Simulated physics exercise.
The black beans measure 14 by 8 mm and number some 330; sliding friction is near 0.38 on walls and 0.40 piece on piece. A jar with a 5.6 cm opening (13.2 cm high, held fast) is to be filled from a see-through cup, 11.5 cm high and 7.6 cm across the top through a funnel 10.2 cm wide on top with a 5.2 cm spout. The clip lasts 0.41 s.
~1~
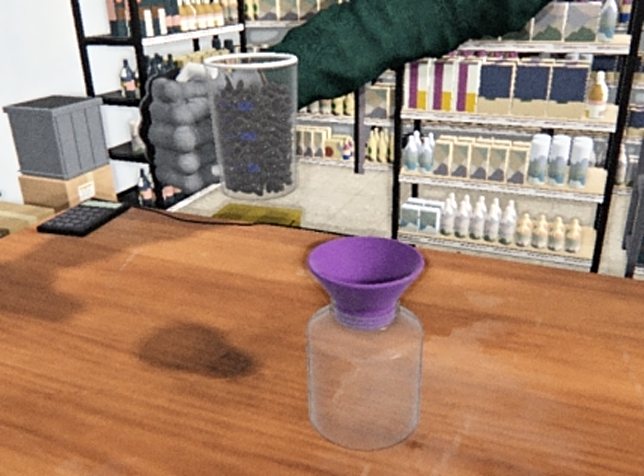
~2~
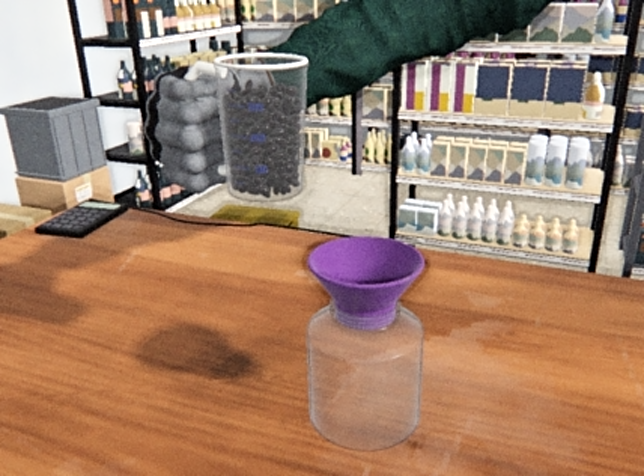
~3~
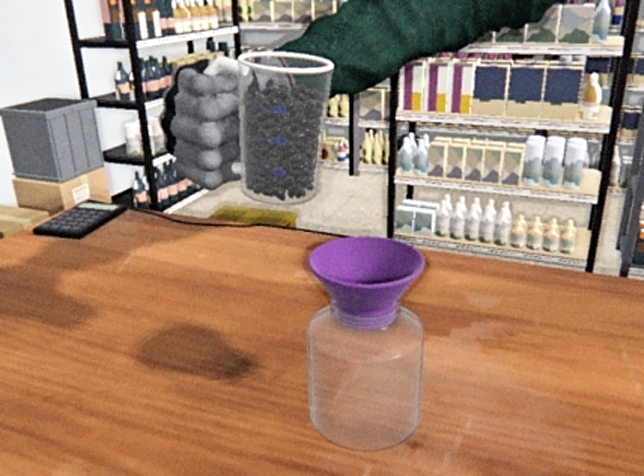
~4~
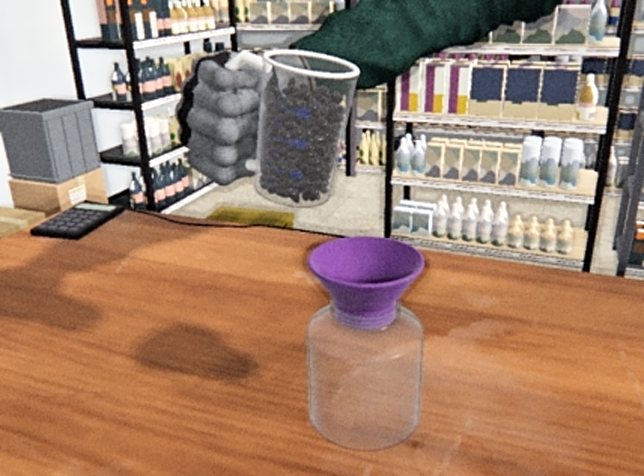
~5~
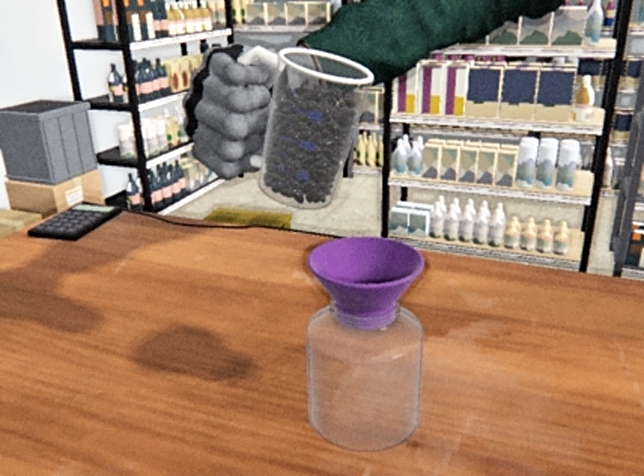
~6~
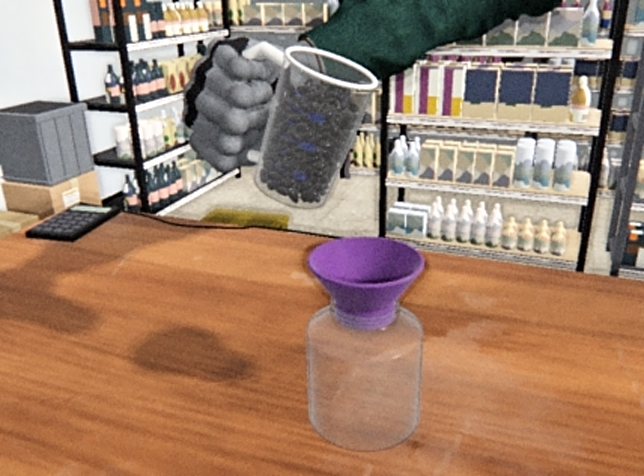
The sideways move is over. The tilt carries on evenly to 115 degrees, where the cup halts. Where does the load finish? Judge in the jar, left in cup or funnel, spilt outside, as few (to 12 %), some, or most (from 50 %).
Jar: The larger part, still above: Very few, spilt: Very few.
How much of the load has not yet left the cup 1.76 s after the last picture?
Some 35 per cent of the load.
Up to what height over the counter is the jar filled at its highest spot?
About 6.0 cm.
Then, 0.72 s after the last picture, tilt 65 degrees; the cup holds 100 %, the jar 0 %.
Then, 1.21 s after the last picture, tilt 94 degrees; the cup holds 100 %, the jar 0 %.
Then, 1.76 s after the last picture, tilt 115 degrees; the cup holds 35 %, the jar 40 %.
In the end, jar 100 %, still above 0 %, spilt 0 %.
